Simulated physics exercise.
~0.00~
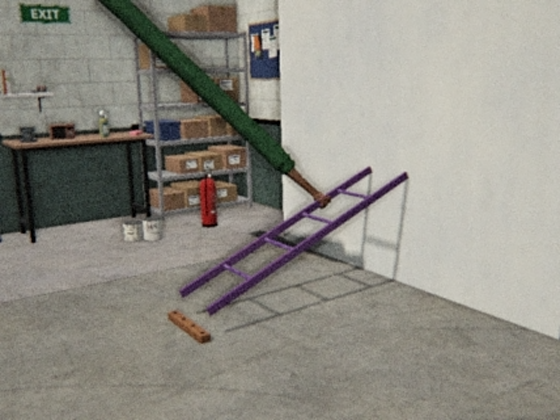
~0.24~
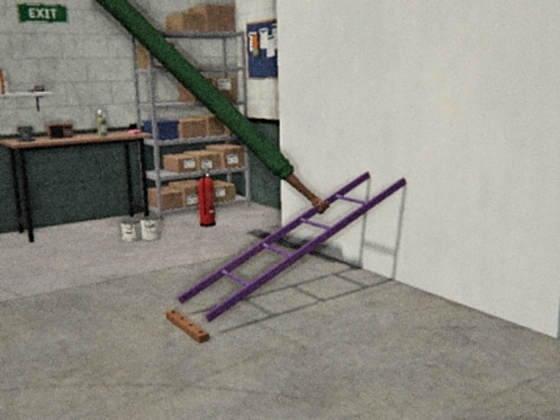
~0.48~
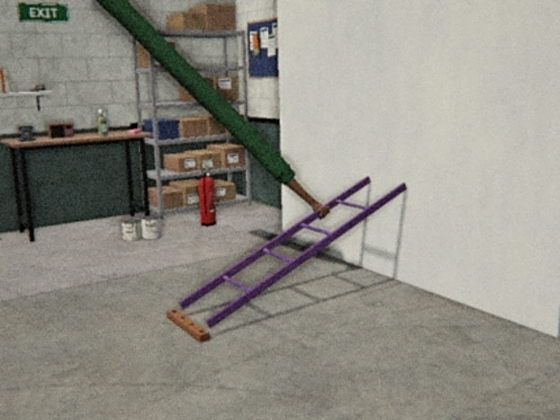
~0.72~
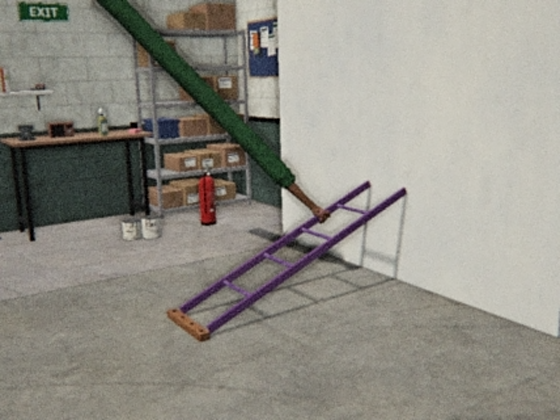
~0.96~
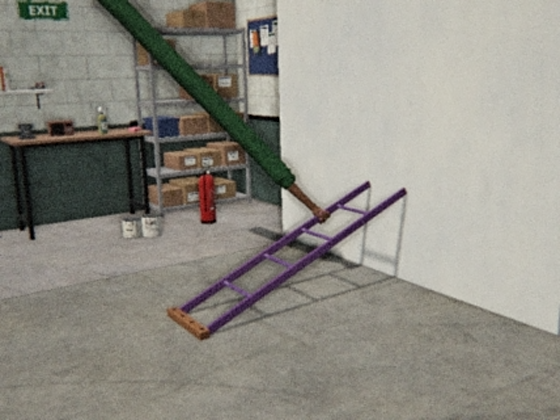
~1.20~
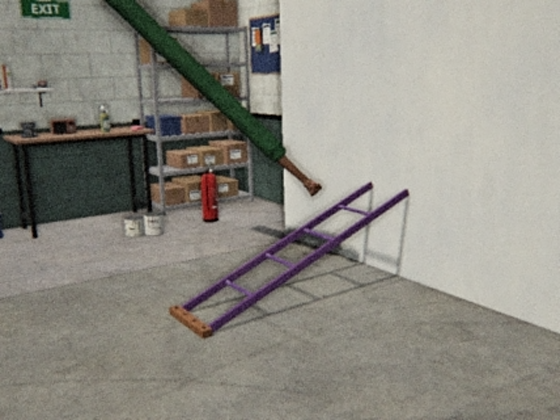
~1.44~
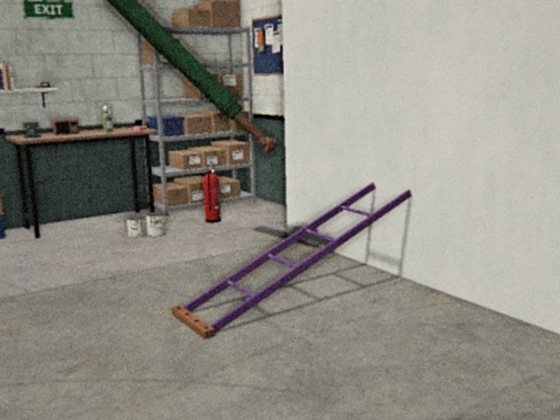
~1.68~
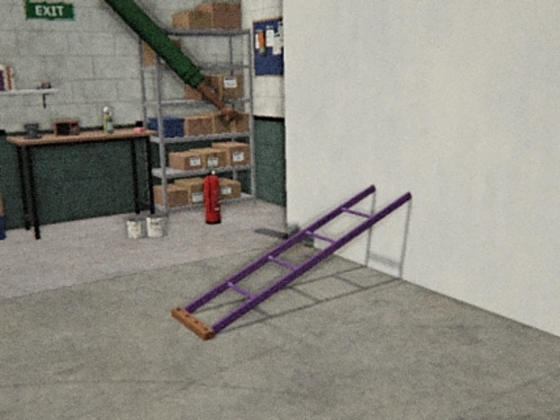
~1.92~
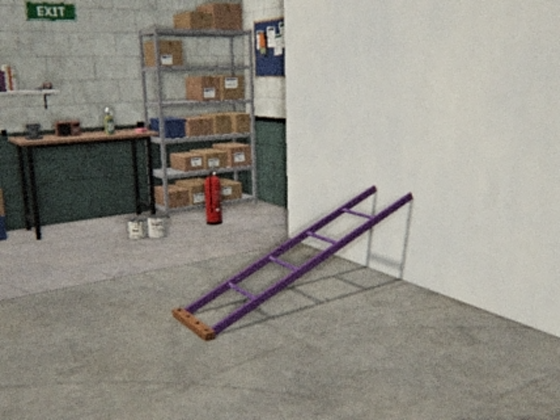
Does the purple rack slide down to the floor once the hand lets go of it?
No, the purple rack stays propped up against the wall, with its foot at the wooden strip, after the hand draws away.
